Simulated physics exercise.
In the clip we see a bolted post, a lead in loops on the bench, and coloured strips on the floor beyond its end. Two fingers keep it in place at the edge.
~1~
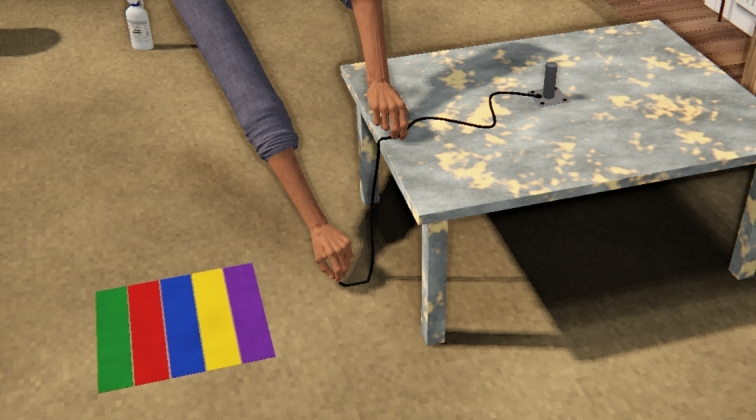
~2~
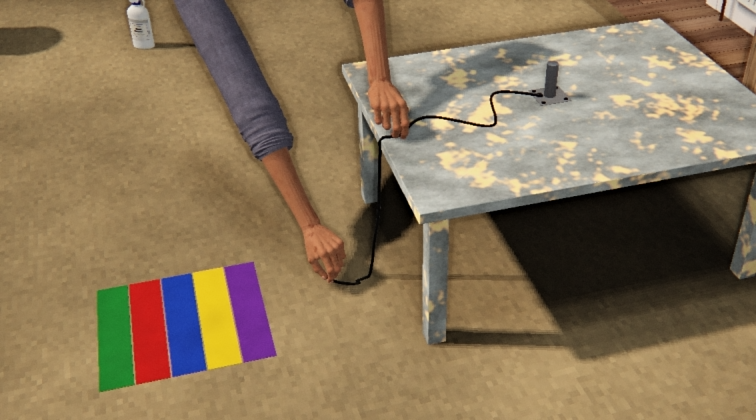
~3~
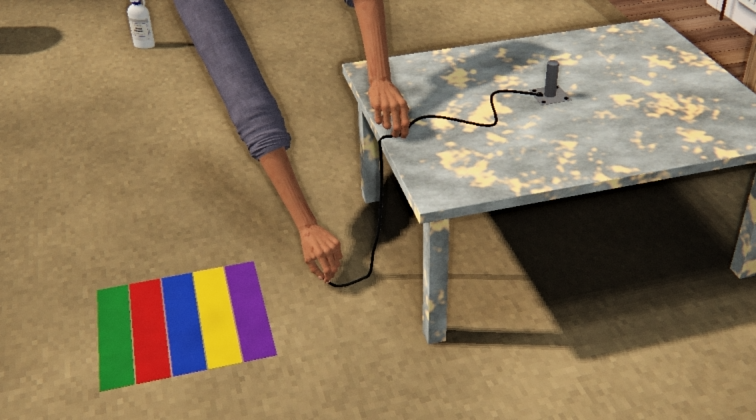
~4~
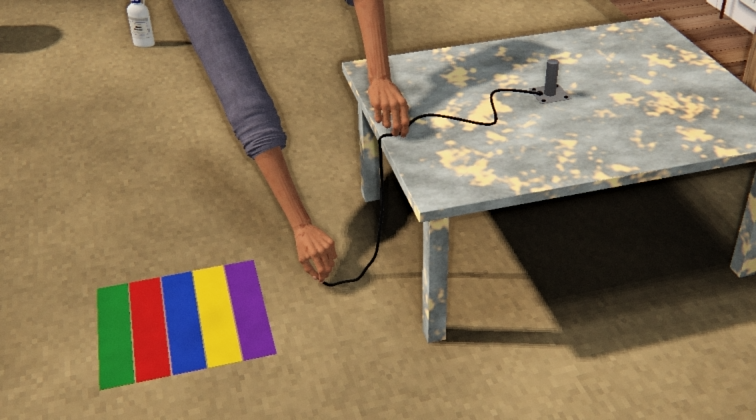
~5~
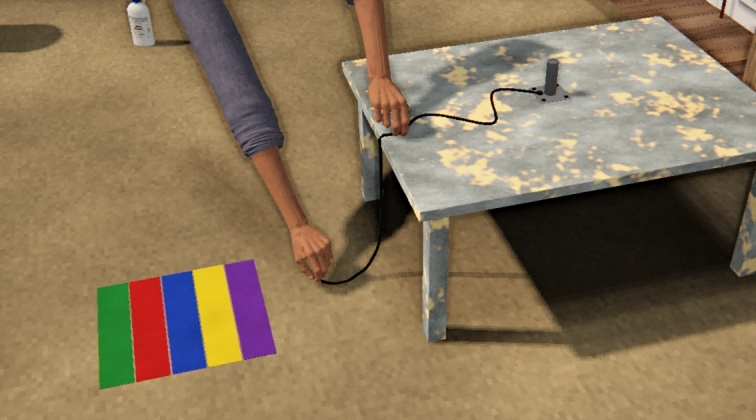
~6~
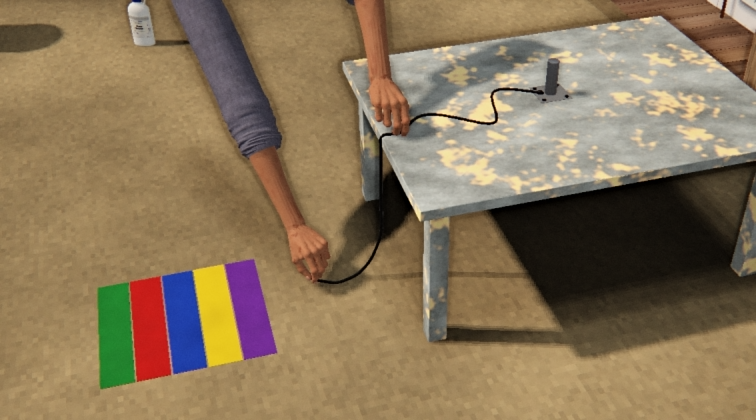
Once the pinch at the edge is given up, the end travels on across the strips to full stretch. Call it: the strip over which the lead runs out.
Red.
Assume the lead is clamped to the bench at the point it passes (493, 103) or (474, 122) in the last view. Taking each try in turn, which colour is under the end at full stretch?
Blue; yellow.
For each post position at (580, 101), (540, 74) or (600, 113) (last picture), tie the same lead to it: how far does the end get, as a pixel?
Going through them in sequence: (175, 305), (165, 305) and finally (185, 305).
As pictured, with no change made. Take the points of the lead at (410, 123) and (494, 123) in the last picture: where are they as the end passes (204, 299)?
In order: (374, 159) and (440, 116).
Early on, end near (204, 299); over yellow.
Midway, end near (169, 306); over blue.
At the end of the slack, end near (150, 310); over red. The red one.
